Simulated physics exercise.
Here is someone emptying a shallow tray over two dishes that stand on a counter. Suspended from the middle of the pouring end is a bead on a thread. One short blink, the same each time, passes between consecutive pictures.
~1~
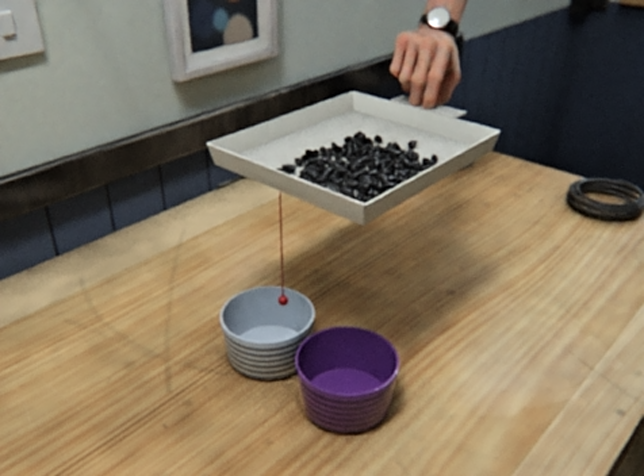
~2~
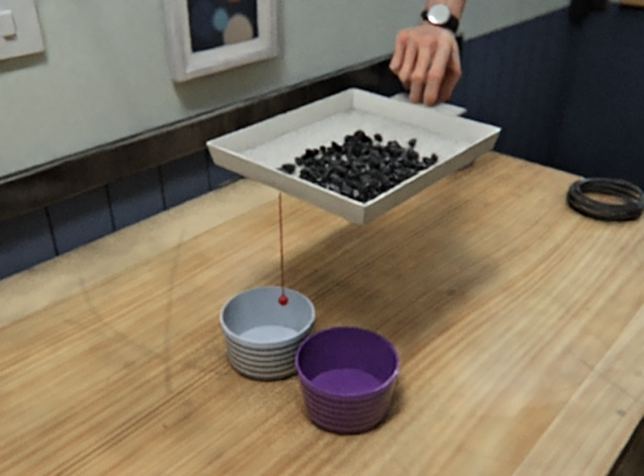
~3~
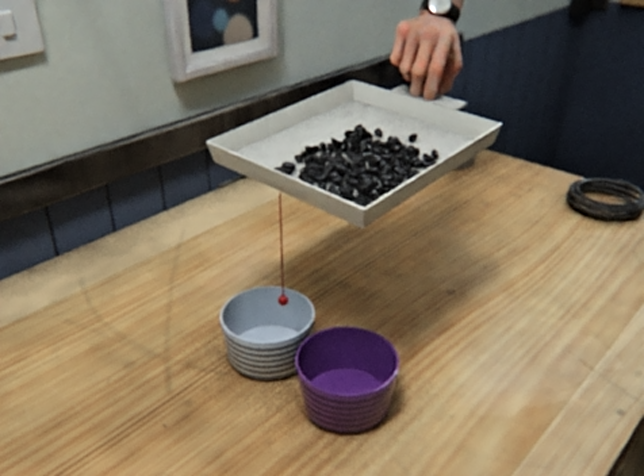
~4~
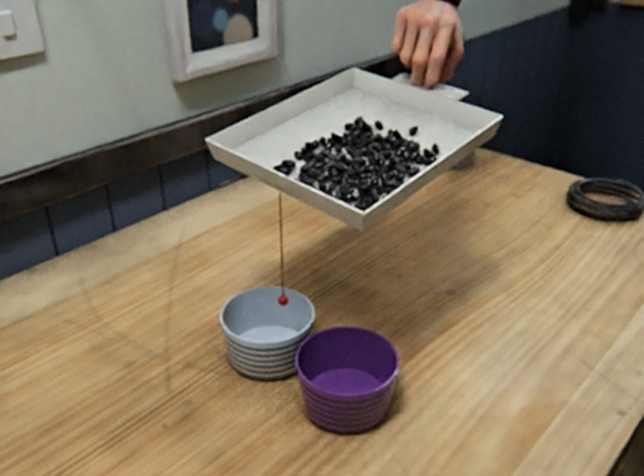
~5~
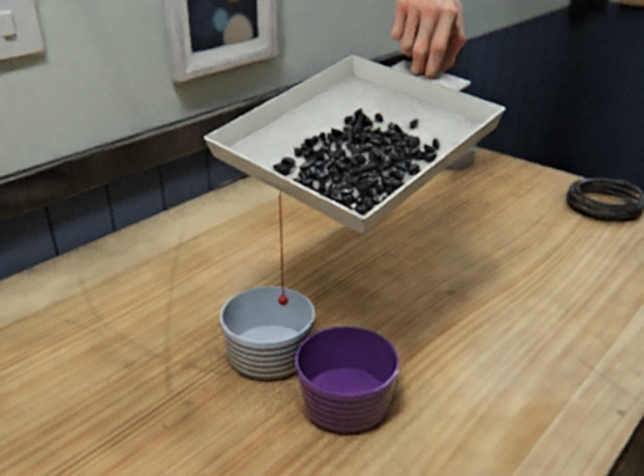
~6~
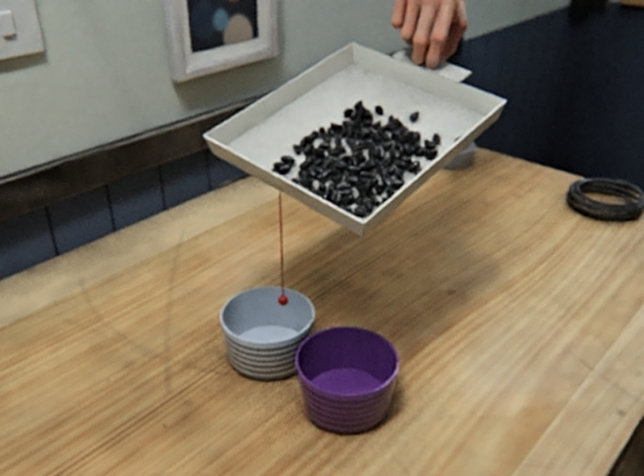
On a wooden counter, a hand wearing a watch holds a shallow white tray of black beans above a grey dish and a purple one, a red bead hanging from it on a thread. The tray starts out level, then its back edge gradually rises and its pouring end slants down toward the right corner.
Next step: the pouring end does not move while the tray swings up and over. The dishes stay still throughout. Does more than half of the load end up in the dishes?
The dishes gather above half.
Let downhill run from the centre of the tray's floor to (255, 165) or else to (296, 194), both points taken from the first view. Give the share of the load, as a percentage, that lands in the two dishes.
It comes to about 10 per cent the first time and about 30 per cent the second.
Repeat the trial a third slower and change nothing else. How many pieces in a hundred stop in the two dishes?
Near 90 in a hundred.
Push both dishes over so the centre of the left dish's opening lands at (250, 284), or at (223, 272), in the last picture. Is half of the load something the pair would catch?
Held in all, by try: A smaller portion, then a smaller portion.
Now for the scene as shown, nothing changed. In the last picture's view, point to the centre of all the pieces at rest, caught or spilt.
Around (341, 396).
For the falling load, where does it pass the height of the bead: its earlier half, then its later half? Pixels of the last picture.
For the early half I get (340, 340), and for the late half (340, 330).
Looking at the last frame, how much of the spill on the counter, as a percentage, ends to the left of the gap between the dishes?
Near 80 in a hundred.
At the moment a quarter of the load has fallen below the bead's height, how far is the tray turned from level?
100°, roughly.
Soon after the last picture, tray tipped steeply; all on the tray.
A little later, tray tipped right over; nearly all on the tray; a stray few in the right dish; a stray few in the air.
Later still, tray tipped past a quarter turn; most in the right dish; about a quarter outside both.
At rest, tray tipped past a quarter turn; most in the right dish; none in the left dish; about a quarter outside both.
